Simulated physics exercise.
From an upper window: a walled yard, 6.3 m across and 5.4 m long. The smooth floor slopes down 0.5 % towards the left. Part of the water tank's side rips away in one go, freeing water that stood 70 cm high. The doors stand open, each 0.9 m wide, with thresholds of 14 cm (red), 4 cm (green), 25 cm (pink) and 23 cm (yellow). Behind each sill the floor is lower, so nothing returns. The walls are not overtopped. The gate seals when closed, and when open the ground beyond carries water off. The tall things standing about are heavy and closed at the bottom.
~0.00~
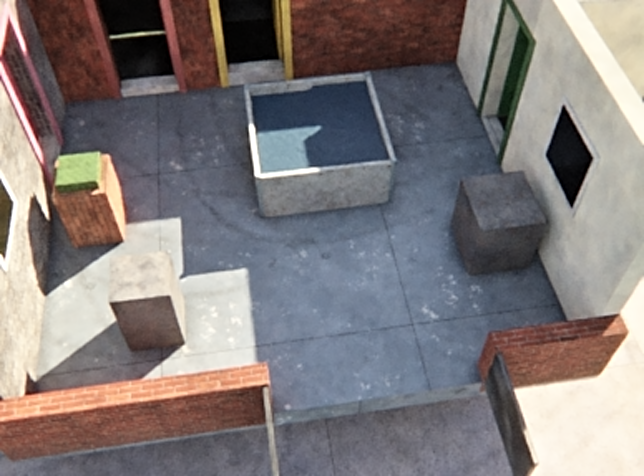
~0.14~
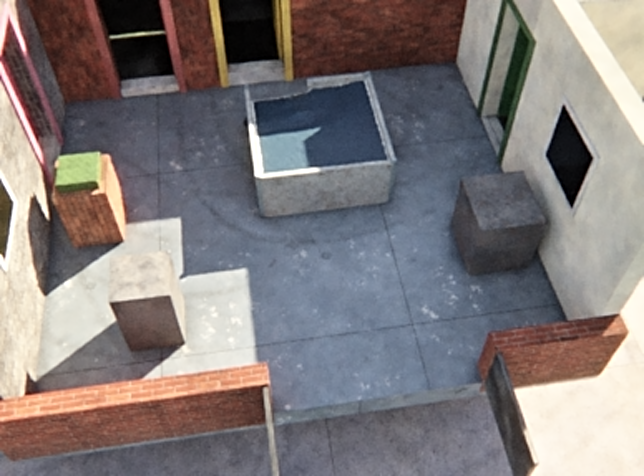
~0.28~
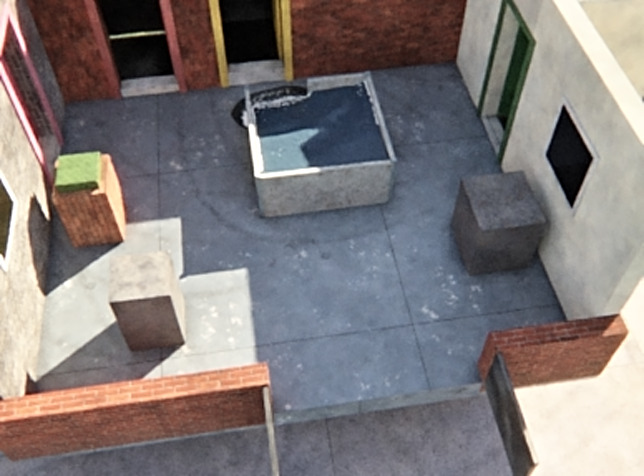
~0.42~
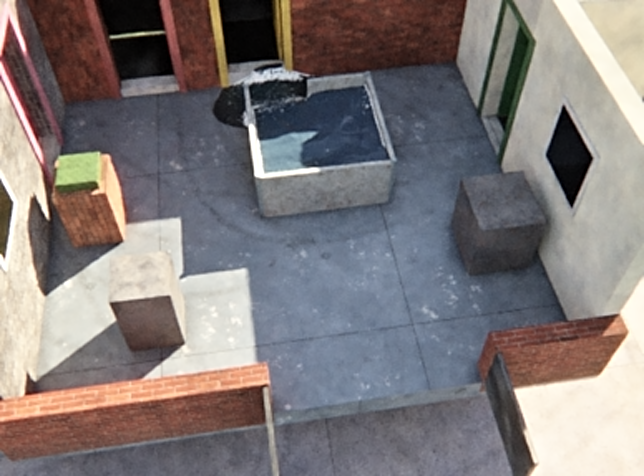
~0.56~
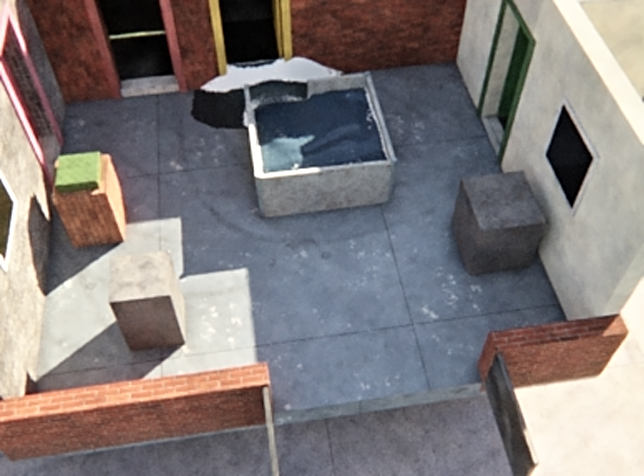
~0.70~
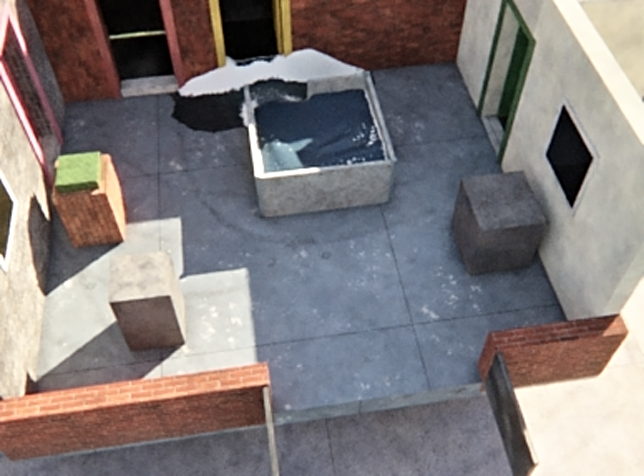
Water pours from the far side of a pale, square tank in a walled grey courtyard seen from above, spreading behind it and leftward across the floor as a dark and white-looking sheet. Pink, yellow and green doorframes line the brick and pale walls, with a green-topped brick block at left and a dark cube at right. The tank's surface ripples and sinks slightly, while the camera stays still.
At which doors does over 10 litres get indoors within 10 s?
Within that time: At the red door it keeps below the limit; at the green door it passes the limit; at the pink door it does not reach the limit; at the yellow door it passes the limit.
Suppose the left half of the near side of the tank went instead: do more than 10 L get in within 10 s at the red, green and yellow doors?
Then: Red under, green below, yellow under.
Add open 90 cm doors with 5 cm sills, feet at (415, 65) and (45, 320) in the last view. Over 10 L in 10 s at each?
In that order: Above, not over.
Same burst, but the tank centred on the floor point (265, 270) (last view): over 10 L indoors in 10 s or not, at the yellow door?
Then: Yellow under.
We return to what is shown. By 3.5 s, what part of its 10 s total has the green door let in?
Some 35 per cent by then.
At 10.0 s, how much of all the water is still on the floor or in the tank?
Roughly 82 in a hundred.
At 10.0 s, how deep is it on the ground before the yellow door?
Some 9.0 cm.
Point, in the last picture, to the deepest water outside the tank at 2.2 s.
Around (262, 89).
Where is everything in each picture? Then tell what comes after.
The first picture shows the water tank at (317, 126) is whole and still, 70 cm deep.
In the second picture, the front is at a hidden place, 0.5 m from the gap on the water tank's far side; 0.2 m2 of floor is under water; 70 cm left at the back of the water tank.
In the third picture, water pours out on the water tank's far side and has run 0.8 m, to a hidden place; typically 11 cm deep outside, 70 cm at the water tank's back.
In the fourth picture, the front is at (317, 78), 1.2 m from the gap on the water tank's far side; 1.6 m2 of floor is under water; 69 cm left at the back of the water tank.
In the fifth picture, the front is at (346, 75), 1.6 m from the gap on the water tank's far side; 2.2 m2 of floor is under water; 63 cm left at the back of the water tank.
In the sixth picture, the front is at (178, 93), 1.8 m from the gap on the water tank's far side; 2.4 m2 of floor is under water; 59 cm left at the back of the water tank.
After 1.4 s water covers 20 % of the floor and is deepest (46 cm) near (273, 88); red door 12 cm at the sill, 0 L in, green door not reached, pink door not reached, yellow door 46 cm at the sill, 100 L in.
After 2.2 s water covers 30 % of the floor and is deepest (34 cm) near (262, 89); red door 10 cm at the sill, 0 L in, green door 7 cm at the sill, 0 L in, pink door 16 cm at the sill, 0 L in, yellow door 35 cm at the sill, 189 L in.
After 3.5 s water covers 40 % of the floor and is deepest (27 cm) near (262, 89); red door 8 cm at the sill, 0 L in, green door 8 cm at the sill, 14 L in, pink door 14 cm at the sill, 0 L in, yellow door 27 cm at the sill, 225 L in.
After 6.0 s water covers 75 % of the floor and is deepest (16 cm) near (262, 89); red door 5 cm at the sill, 0 L in, green door 6 cm at the sill, 31 L in, pink door 12 cm at the sill, 0 L in, yellow door 15 cm at the sill, 232 L in.
After 10.0 s water covers 95 % of the floor and is deepest (10 cm) near (164, 408); red door 6 cm at the sill, 0 L in, green door 4 cm at the sill, 37 L in, pink door 8 cm at the sill, 0 L in, yellow door 9 cm at the sill, 232 L in.
